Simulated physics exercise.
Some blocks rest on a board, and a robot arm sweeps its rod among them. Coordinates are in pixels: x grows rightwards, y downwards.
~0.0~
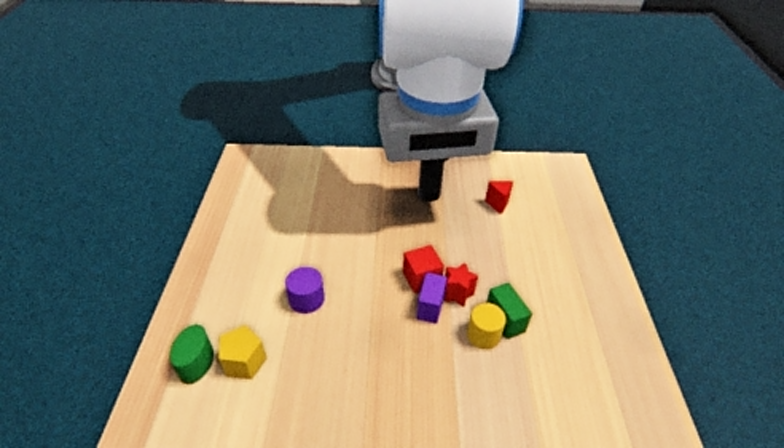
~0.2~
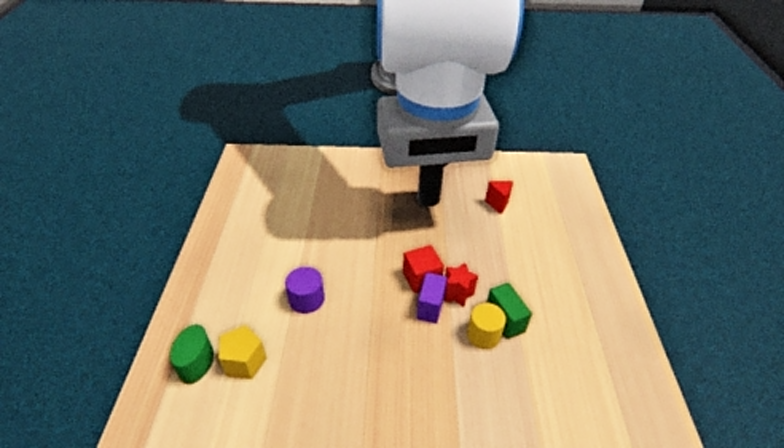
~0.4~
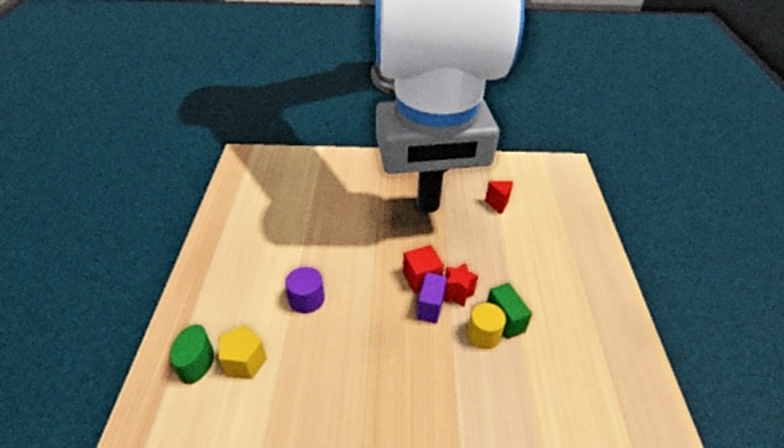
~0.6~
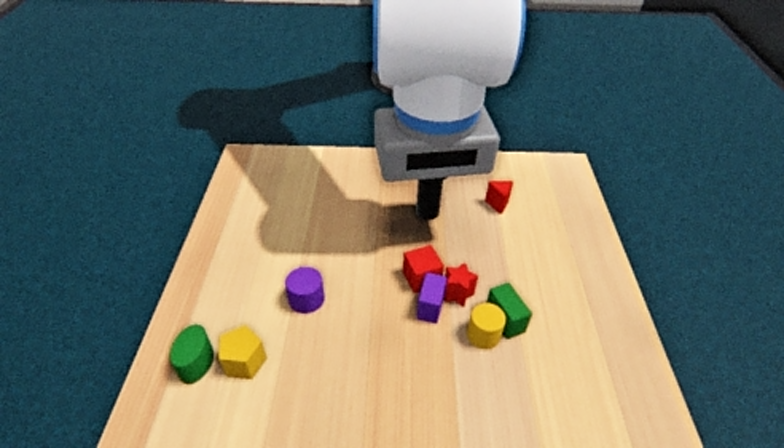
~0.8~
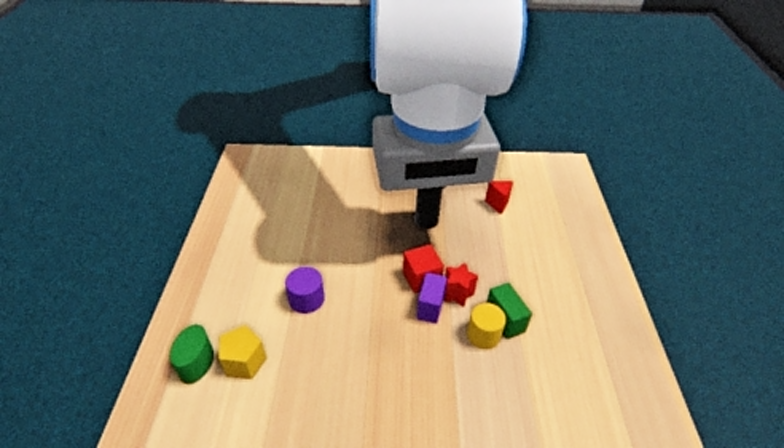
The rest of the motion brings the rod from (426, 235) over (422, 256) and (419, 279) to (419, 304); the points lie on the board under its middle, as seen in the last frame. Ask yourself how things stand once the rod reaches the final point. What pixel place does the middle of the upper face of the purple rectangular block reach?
Located at (442, 342).
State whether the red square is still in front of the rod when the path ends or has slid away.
The rod still pushes it.
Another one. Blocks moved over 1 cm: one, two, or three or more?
Moved: Exactly two.
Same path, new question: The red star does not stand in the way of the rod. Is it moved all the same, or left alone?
It stays.
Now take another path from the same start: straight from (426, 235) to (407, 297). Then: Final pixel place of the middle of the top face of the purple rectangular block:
About (443, 327).
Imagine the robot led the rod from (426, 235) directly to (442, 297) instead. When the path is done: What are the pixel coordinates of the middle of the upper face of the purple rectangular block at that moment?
So, by the moment the path ends, you'll find the top centre of the purple rectangular block at (426, 316).
The first path, step by step. One third of the way, rod (423, 242); nothing pushed yet.
Two thirds of the way, rod (420, 265); red square (422, 283), turned 15° clockwise; purple rectangular block (435, 312), turned 20° anticlockwise.
At the end, rod (420, 290); red square (424, 311); purple rectangular block (442, 342), turned 30° anticlockwise; red star still.
